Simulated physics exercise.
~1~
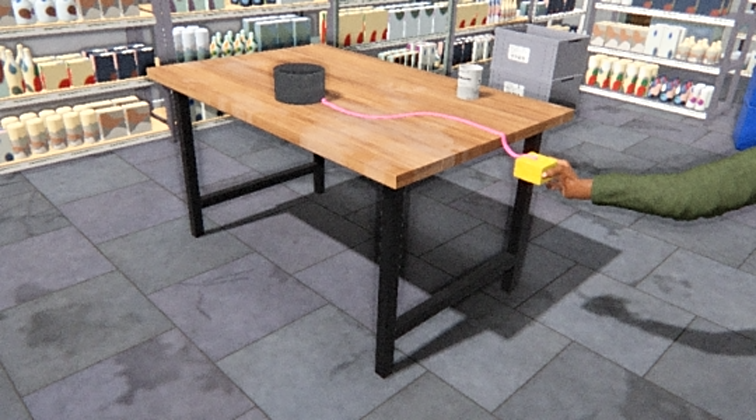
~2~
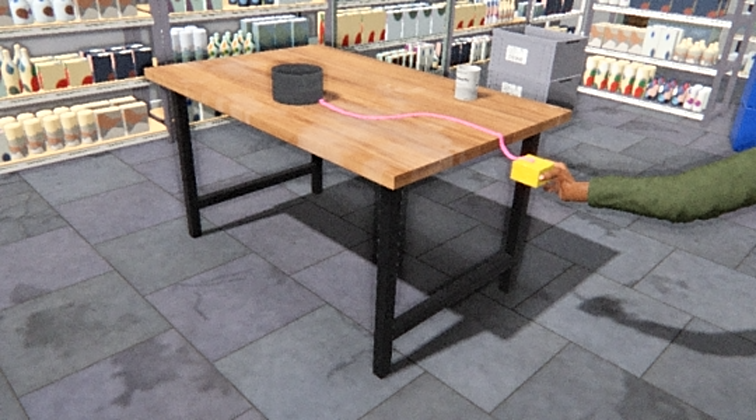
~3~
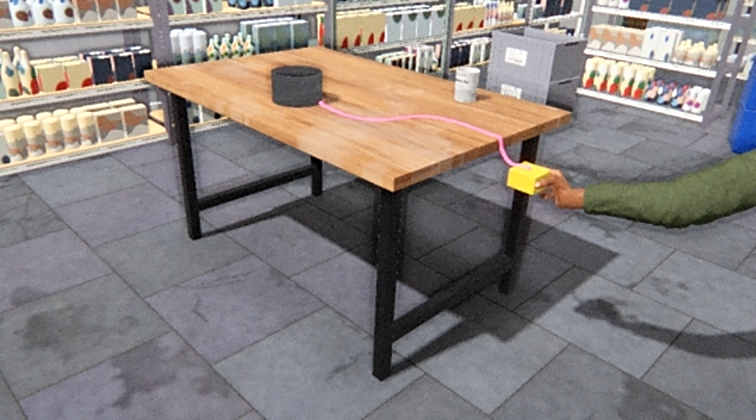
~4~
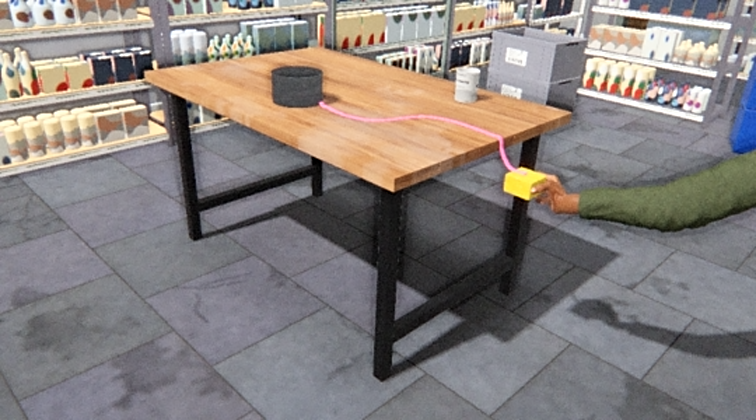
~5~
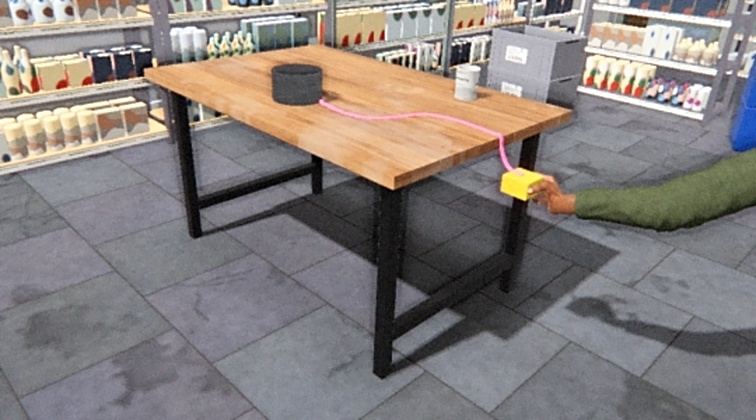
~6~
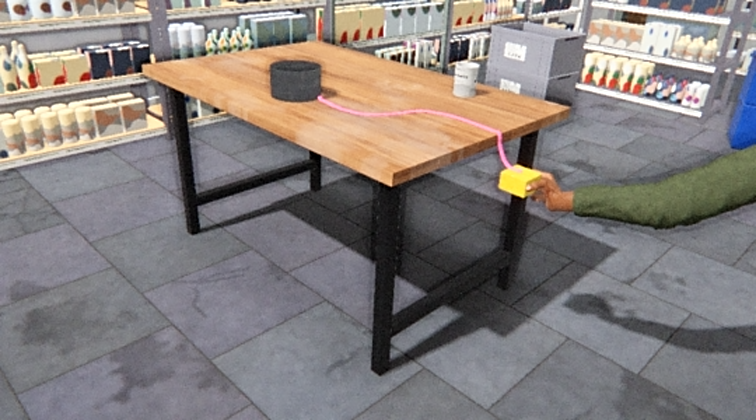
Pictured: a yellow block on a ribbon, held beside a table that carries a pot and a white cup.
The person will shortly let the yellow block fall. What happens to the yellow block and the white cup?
Result: The yellow block never lands; the white cup holds its spot.
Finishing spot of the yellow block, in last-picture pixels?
The middle sits at (452, 220).
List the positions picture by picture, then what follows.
Yellow block (536, 168); pot (299, 68); white cup (471, 67), in the first frame.
Yellow block (532, 171), in the second frame.
Yellow block (529, 178), in the third frame.
Yellow block (525, 183); ribbon through (362, 119) (427, 117), in the fourth frame.
Yellow block (522, 184); ribbon through (362, 117) (427, 115), in the fifth frame.
Yellow block (520, 181); pot (296, 66); white cup (467, 65); ribbon tied to the pot, with little slack, in the sixth frame.
Then, 0.92 s past the final frame, block in the air near (501, 228); pot still; cup still.
Then, 1.78 s past the final frame, block in the air near (478, 227); pot still; cup still.
When it is over, block in the air near (452, 220); pot still; cup still. The yellow block ends up dangling and the white cup keeps its place.
